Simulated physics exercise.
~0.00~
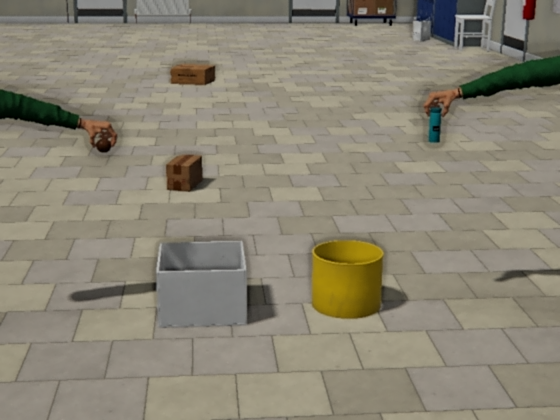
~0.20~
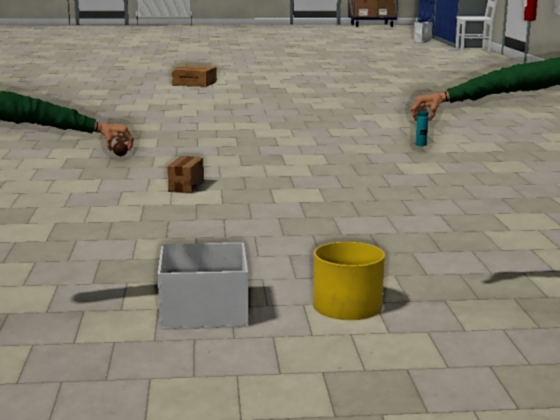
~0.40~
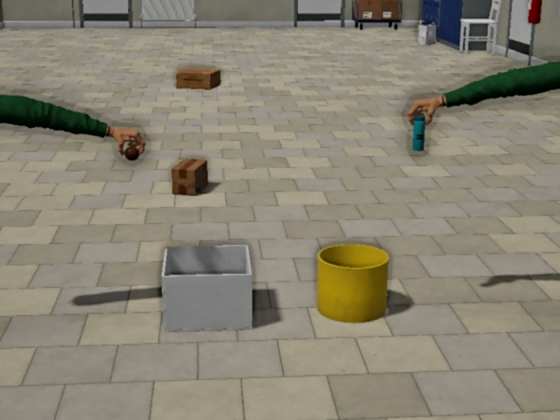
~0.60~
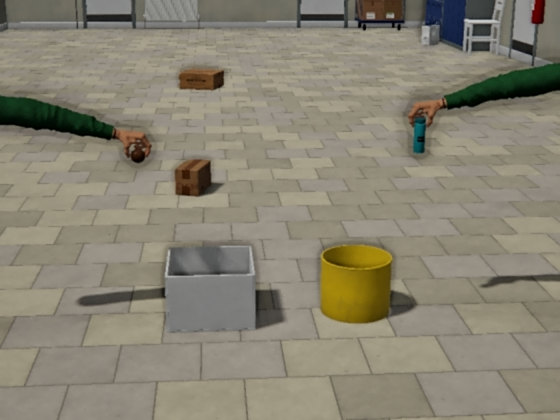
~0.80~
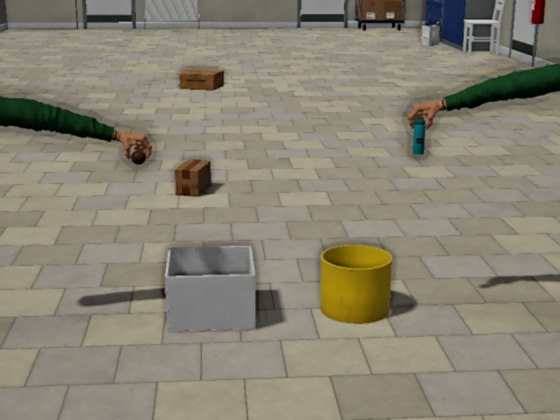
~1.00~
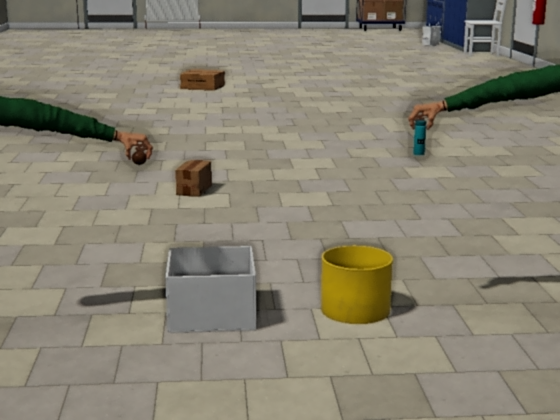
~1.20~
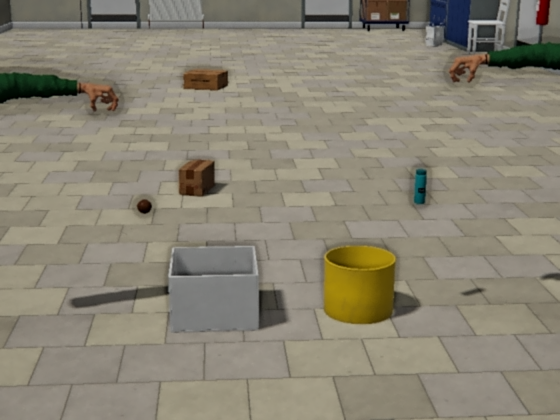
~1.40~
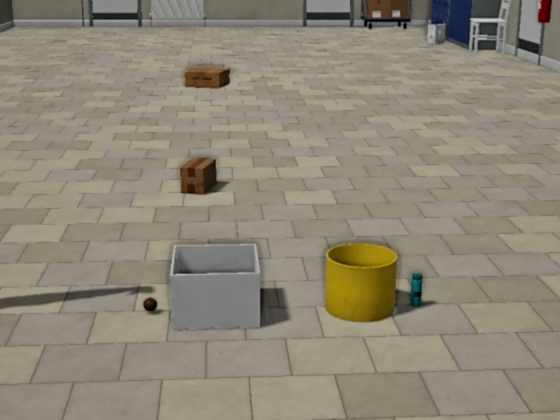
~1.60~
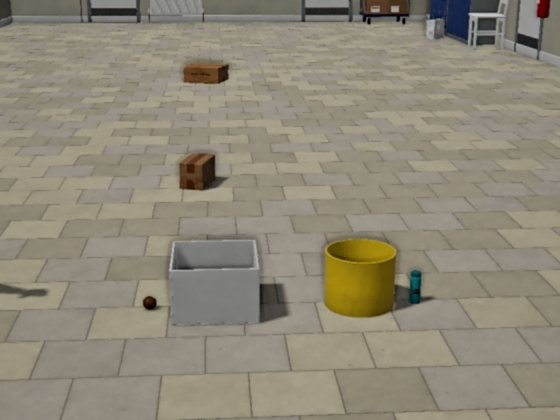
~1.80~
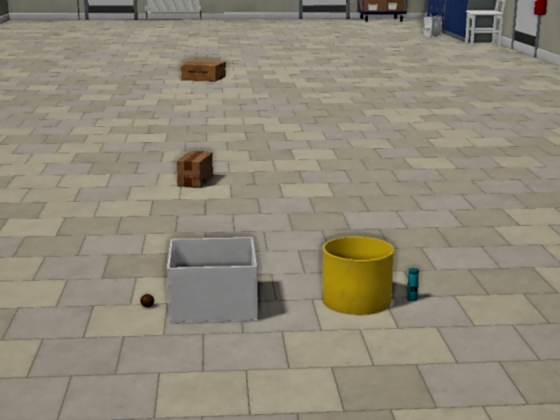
In the video, two green-sleeved hands hold a small brown onion and a turquoise shaker above a tiled floor, shift them slightly inward, pause, then release them and withdraw. The onion lands left of a grey crate and the shaker right of a yellow bucket, both outside the containers.
